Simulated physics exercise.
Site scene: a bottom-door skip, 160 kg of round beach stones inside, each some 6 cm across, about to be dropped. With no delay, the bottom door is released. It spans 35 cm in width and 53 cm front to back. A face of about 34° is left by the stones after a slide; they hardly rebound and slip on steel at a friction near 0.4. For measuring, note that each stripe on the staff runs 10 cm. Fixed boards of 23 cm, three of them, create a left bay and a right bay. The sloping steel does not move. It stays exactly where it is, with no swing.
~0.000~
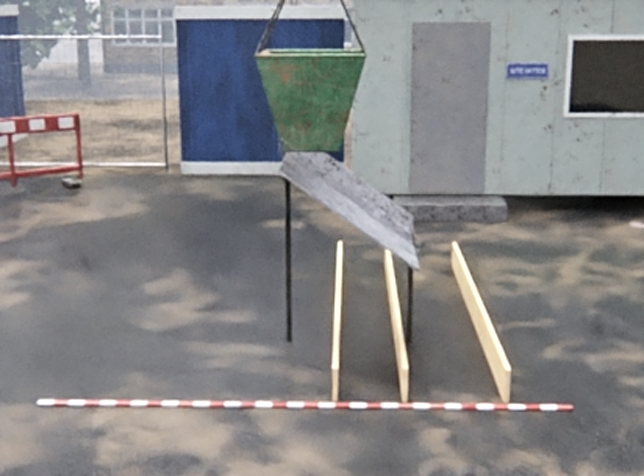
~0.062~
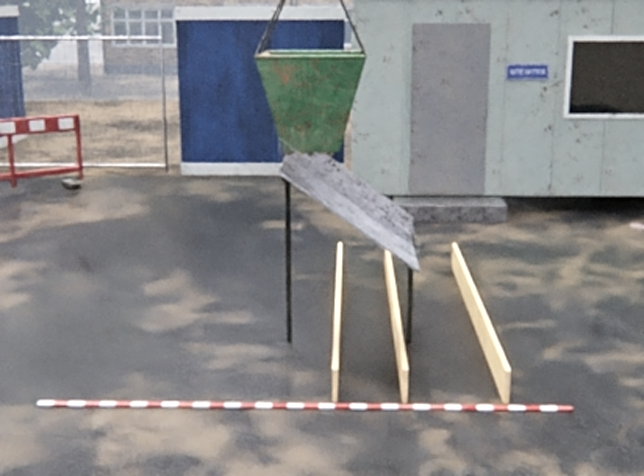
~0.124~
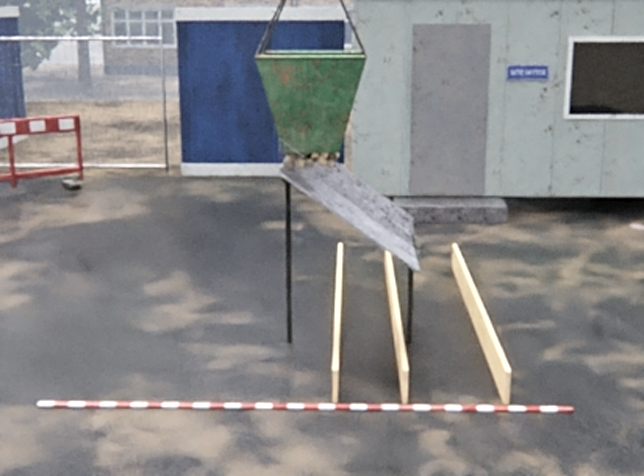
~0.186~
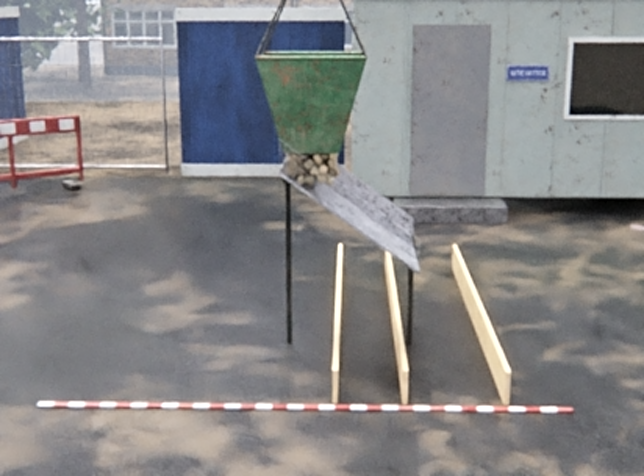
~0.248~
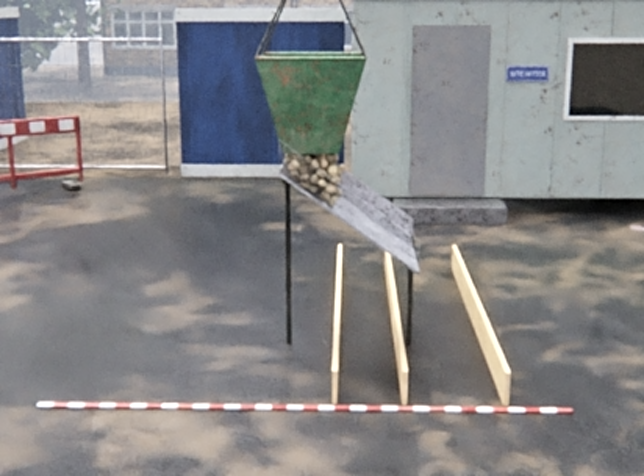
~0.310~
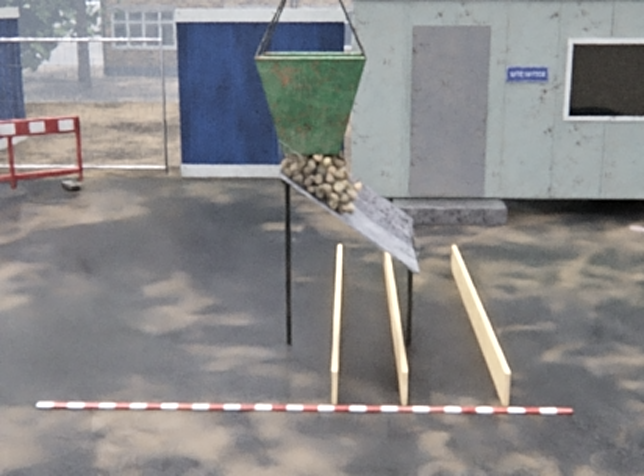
On a paved site yard, a green skip hangs still above a sloping grey steel plate and three upright wooden boards; rounded stones emerge from its bottom and spread down the plate toward the right in a growing pile.
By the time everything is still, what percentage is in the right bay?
About 61 per cent is there.
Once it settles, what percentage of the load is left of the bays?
I'd say close to 0 per cent of the load ends there.
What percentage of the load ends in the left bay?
0 % of the load.
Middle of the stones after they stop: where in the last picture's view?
Near (481, 365).
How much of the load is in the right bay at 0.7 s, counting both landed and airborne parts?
By then, 15 %.
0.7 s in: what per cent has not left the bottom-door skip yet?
5 %, roughly.
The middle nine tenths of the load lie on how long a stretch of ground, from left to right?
140 cm.
After 0.7 s, 5 % in the bottom-door skip, 76 % on the steel, 2 % falling or lying left of the bays, 17 % falling or lying in the right bay; the stones farthest right are at (487, 331).
After 1.1 s, 0 % in the bottom-door skip, 34 % on the steel, 51 % falling or lying in the right bay, 14 % falling or lying right of the bays; the stones farthest right are at (588, 365).
After 1.7 s, 0 % in the bottom-door skip, 64 % falling or lying in the right bay, 36 % falling or lying right of the bays.
After 2.6 s, 0 % in the bottom-door skip, 61 % falling or lying in the right bay, 39 % falling or lying right of the bays.
After 4.5 s, 0 % in the bottom-door skip, 61 % in the right bay, 39 % right of the bays.
